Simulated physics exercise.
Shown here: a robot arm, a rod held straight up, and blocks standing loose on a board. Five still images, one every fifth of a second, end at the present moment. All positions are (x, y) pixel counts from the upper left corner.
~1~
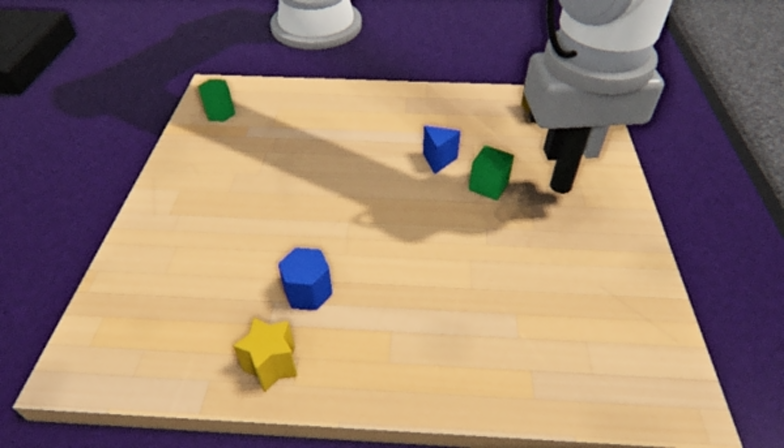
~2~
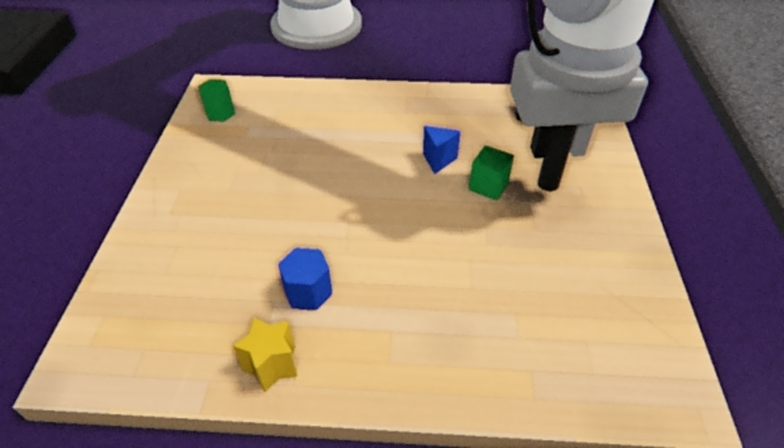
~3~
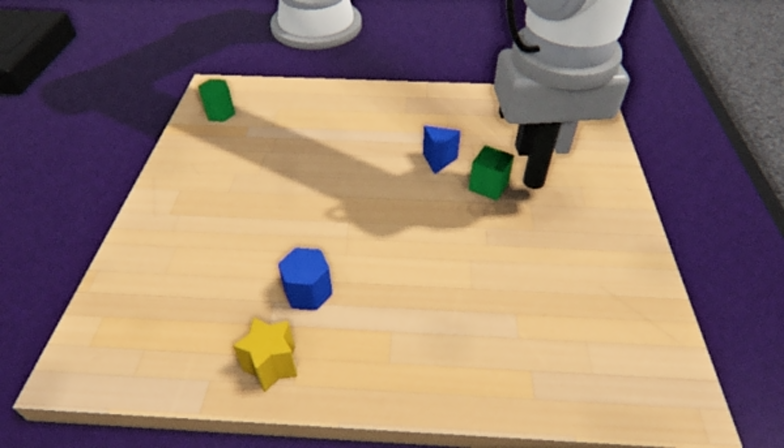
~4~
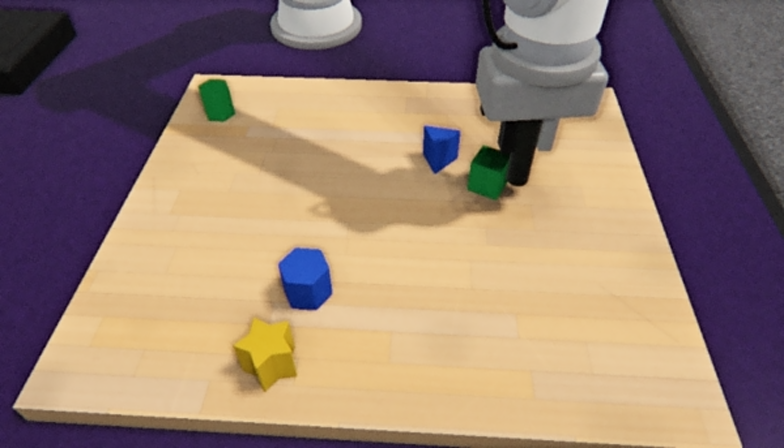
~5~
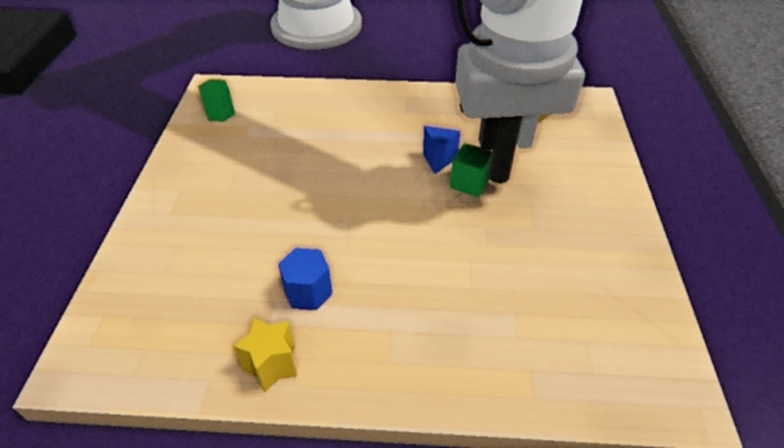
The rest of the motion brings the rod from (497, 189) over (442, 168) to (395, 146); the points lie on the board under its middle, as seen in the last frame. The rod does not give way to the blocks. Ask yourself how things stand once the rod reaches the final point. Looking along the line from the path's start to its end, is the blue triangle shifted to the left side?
Going by the path, no.
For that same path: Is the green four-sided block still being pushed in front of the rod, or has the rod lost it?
Left aside or behind.
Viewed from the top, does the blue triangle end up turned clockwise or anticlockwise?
Short answer: Clockwise.
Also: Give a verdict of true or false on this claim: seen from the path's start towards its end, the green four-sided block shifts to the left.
The statement is correct.
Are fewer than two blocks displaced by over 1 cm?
No, it doesn't check out.
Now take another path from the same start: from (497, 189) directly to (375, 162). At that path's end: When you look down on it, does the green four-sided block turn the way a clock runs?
No, that is not what happens.
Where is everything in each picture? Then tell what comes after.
In the first frame, rod tip at (561, 187); block tops, blue triangle at (441, 134); green four-sided block at (494, 158).
In the second frame, rod at (548, 185); blocks unchanged.
In the third frame, rod at (534, 182); blocks unchanged.
In the fourth frame, rod at (517, 180); blocks unchanged.
In the fifth frame, rod at (499, 177); blue triangle at (441, 134); green four-sided block at (474, 155).
What follows on the original path. One third of the way, rod at (461, 163); blue triangle at (432, 131), turned 35° clockwise; green four-sided block at (435, 149), turned 40° anticlockwise.
Two thirds of the way, rod at (427, 149); blue triangle at (416, 121), turned 25° clockwise; green four-sided block at (414, 148), turned 75° anticlockwise.
At the end, rod at (395, 134); blue triangle at (395, 105), turned 55° clockwise; green four-sided block at (414, 148), turned 75° anticlockwise.
